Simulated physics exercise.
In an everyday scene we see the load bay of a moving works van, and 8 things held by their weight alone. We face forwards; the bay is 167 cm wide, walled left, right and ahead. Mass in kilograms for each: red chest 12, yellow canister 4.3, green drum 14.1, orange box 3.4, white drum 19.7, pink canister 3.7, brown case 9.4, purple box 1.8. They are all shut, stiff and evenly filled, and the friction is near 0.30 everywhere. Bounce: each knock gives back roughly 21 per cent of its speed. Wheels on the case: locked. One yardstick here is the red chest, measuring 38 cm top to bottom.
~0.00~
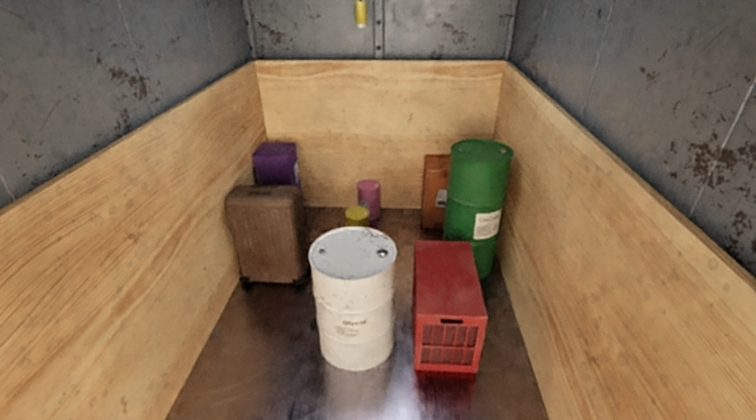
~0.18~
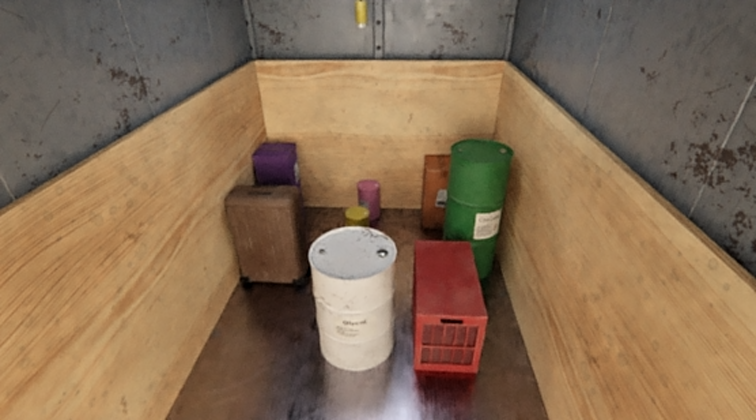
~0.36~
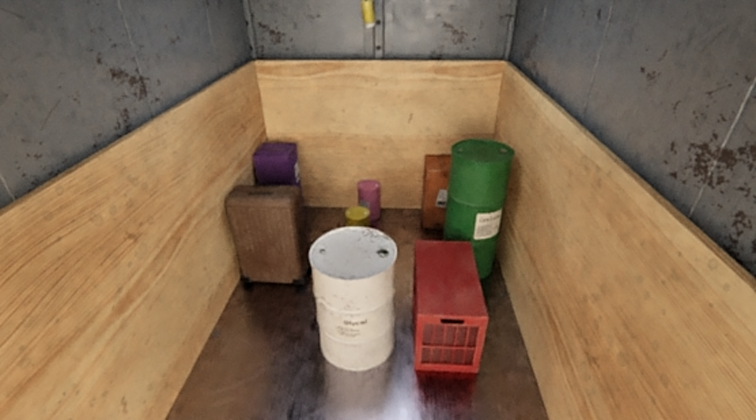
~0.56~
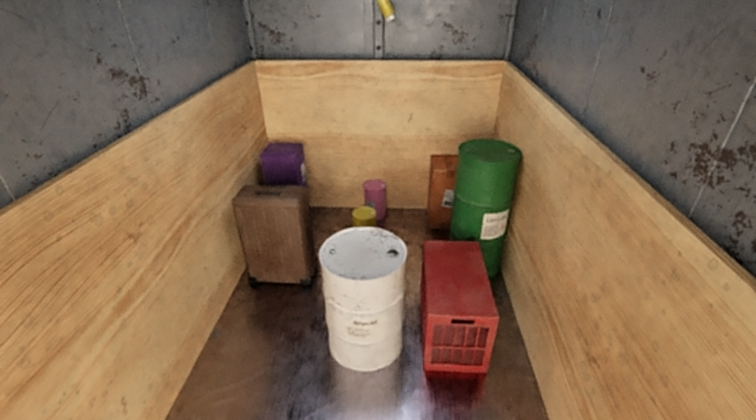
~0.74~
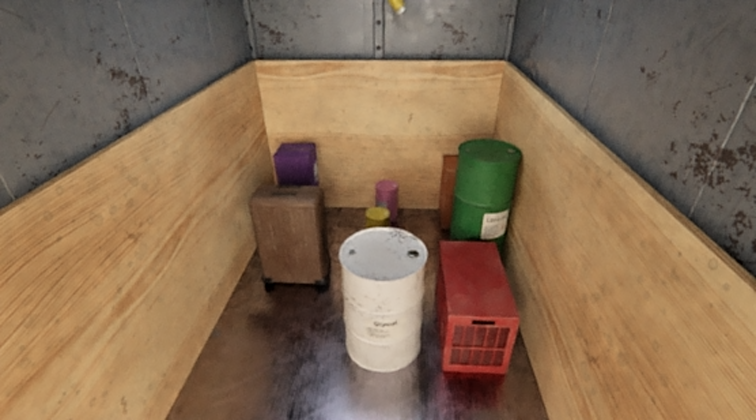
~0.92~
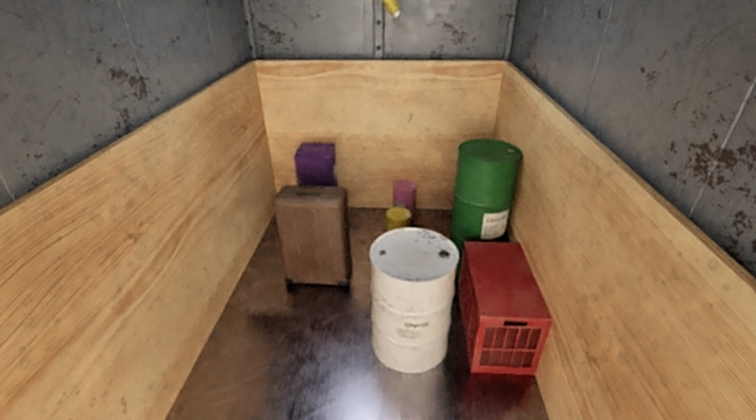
The white drum stood still among the cases and boxes in a van's load bay, then slid right along with the brown case, red chest, canisters and purple box, while the green drum shifted slightly.
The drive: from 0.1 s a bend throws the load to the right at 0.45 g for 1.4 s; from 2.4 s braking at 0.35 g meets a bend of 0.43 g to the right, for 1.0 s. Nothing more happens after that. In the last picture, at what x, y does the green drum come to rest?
The green drum rests near (479, 207).
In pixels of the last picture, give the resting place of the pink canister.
You'll see it about at (444, 201) in the last picture.
By 1.12 s, force 0.45 g right; green drum 4 cm from its spot near (480, 211); yellow canister 49 cm from its spot; brown case 49 cm from its spot.
By 1.42 s, force 0.14 g right; green drum 4 cm from its spot near (480, 211); purple box 90 cm from its spot; brown case 90 cm from its spot.
When it is over (3.9 s), not toppled but over 15 cm from the start, red chest, yellow canister, orange box, white drum, pink canister, brown case and purple box; green drum within 15 cm of the start. End places, in pixels of the last picture, green drum near (479, 207).
